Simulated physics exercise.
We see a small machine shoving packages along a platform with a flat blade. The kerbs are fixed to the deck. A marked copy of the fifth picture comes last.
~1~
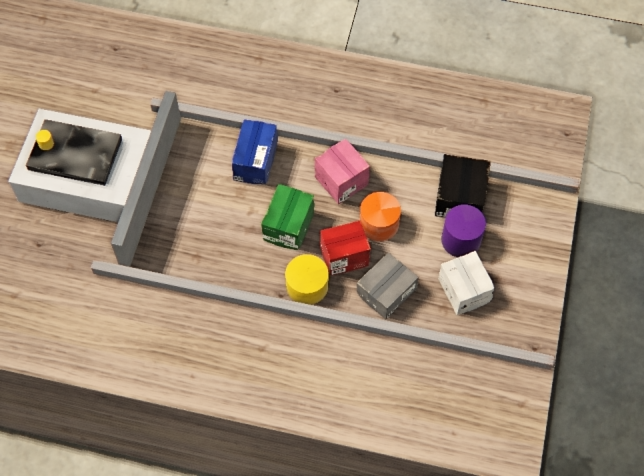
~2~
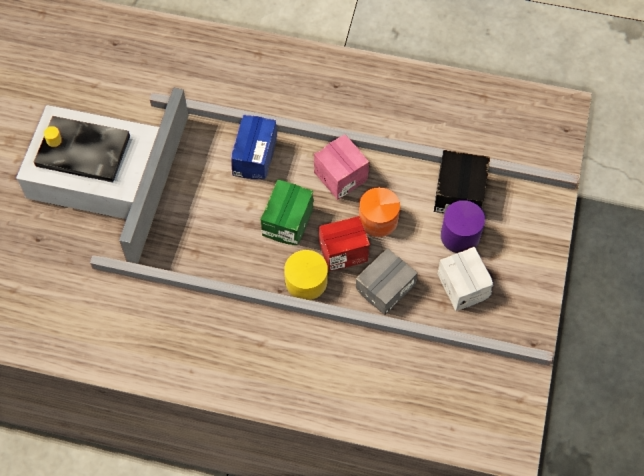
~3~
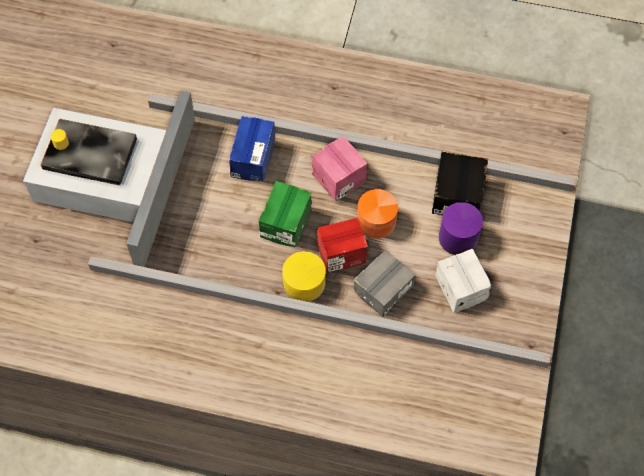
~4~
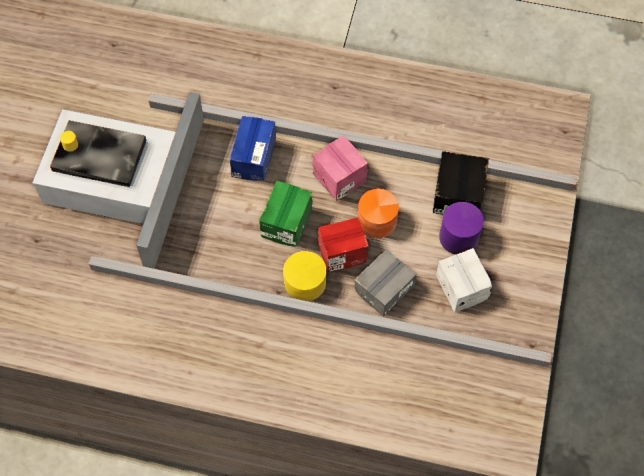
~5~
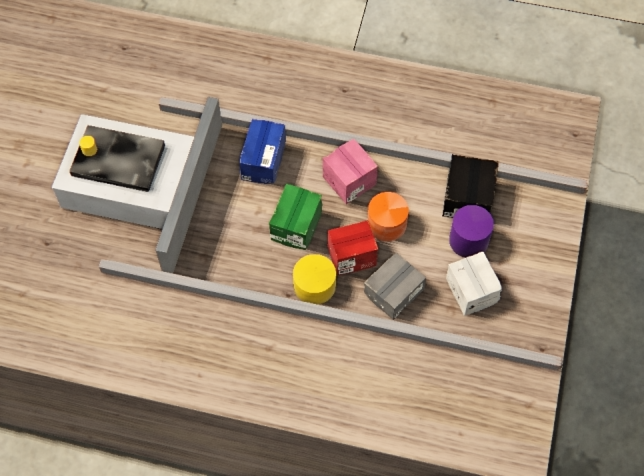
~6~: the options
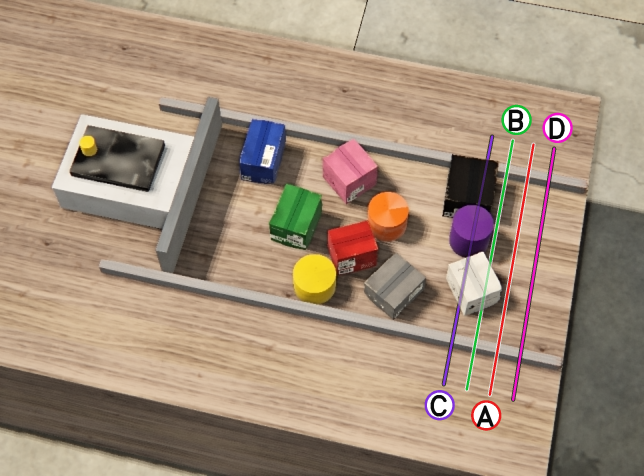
A small machine with a flat grey blade creeping right along a wooden platform towards a cluster of colourful, unmoving packages.
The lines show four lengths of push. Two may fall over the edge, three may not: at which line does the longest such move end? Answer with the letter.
At C, and not beyond.
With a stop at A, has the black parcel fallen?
By then, yes.
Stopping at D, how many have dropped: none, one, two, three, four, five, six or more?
By then, six or more.
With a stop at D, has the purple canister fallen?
Yes.
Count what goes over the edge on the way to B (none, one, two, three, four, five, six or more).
In all, three.
On the marked copy, A at (513, 262); B at (491, 258); C at (469, 253); D at (535, 267).
Taking C. A third of the way, robot (222, 179); blue parcel (325, 165); pink parcel (369, 175).
Two thirds of the way, robot (322, 199); white box (491, 290); black parcel (503, 195).
When it is over, robot (401, 215); white box (571, 306); black parcel (581, 211); none fallen.
As for the rest, A drops five; B drops three; D drops seven.
